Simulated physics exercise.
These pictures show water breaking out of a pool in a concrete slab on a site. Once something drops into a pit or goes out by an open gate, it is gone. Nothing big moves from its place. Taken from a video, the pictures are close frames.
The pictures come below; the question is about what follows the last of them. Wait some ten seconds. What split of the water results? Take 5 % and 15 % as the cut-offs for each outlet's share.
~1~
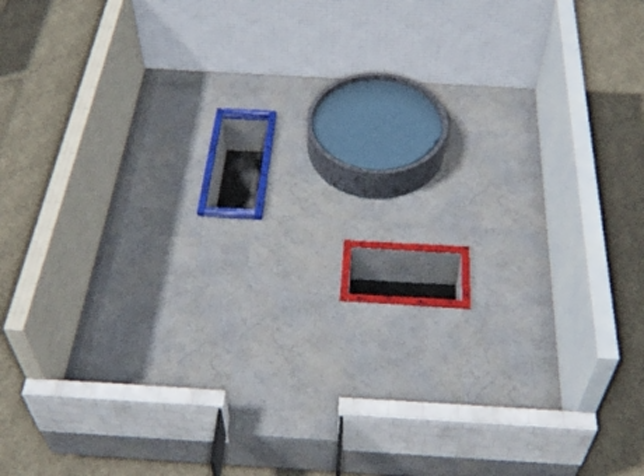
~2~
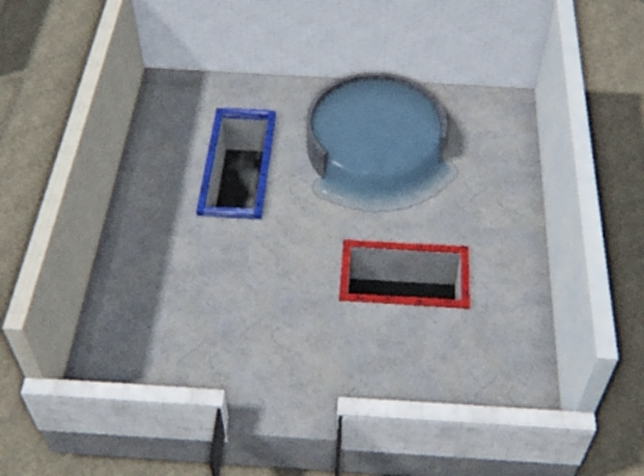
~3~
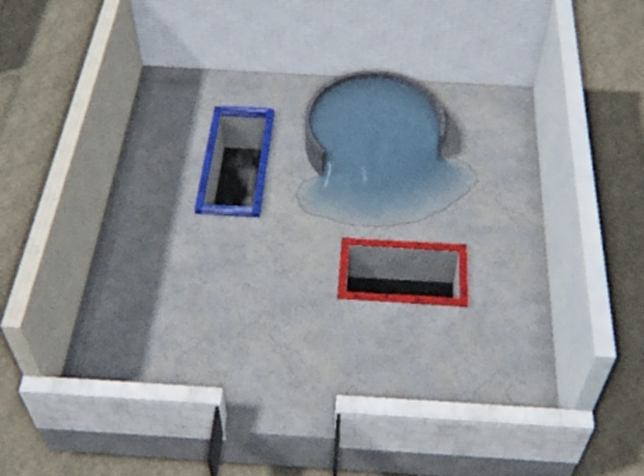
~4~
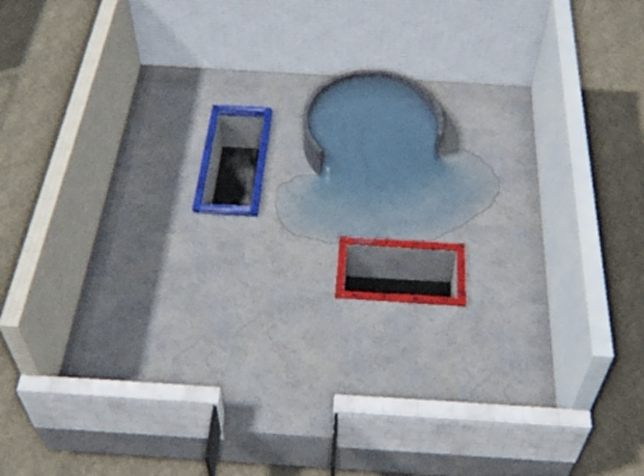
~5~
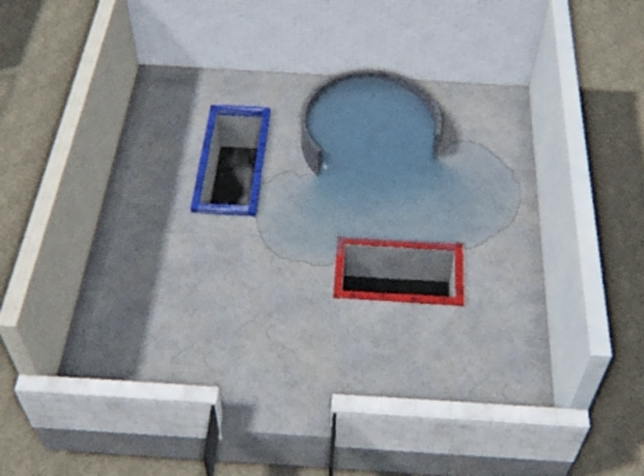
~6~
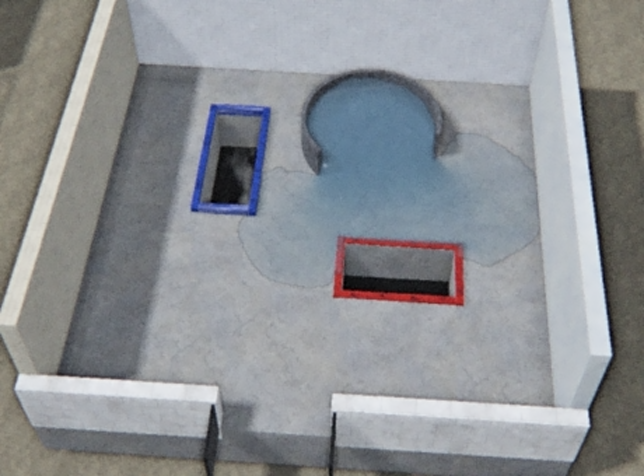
In the end, the gate ends up with 5 to 15 %, the blue pit ends up with less than 5 %, the red pit ends up with more than 15 %.
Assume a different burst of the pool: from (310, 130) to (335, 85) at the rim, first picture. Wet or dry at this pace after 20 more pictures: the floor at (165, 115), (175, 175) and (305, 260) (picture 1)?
Spot by spot: Soaked through, then soaked through, then soaked through.
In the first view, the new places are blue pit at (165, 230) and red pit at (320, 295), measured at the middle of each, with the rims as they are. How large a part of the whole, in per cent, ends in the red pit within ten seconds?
Red: 25 %.
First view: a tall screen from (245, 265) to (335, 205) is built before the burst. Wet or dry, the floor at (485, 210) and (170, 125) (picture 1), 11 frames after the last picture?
Going by the list, I'd say reached by the flood, then kept clear of the flood.
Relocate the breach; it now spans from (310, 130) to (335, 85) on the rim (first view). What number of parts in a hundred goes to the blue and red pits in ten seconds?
Near enough: Blue 25 percent, red 0 percent.
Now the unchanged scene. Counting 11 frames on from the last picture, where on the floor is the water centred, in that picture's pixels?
It is near (392, 215).
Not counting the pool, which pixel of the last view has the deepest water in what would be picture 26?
Check roughly (549, 423).
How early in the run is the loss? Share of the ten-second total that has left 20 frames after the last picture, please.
Estimated share: Close to 80 %.
A moment on, water covers 30 % of the floor; the gate 0 %, the blue pit 0 %, the red pit 11 %.
Next, water covers 40 % of the floor; the gate 1 %, the blue pit 0 %, the red pit 24 %.
Then, water covers 50 % of the floor; the gate 4 %, the blue pit 0 %, the red pit 33 %.
Later, water covers 60 % of the floor; the gate 7 %, the blue pit 0 %, the red pit 37 %.
In the end, water covers 80 % of the floor; the gate 9 %, the blue pit 0 %, the red pit 37 %.
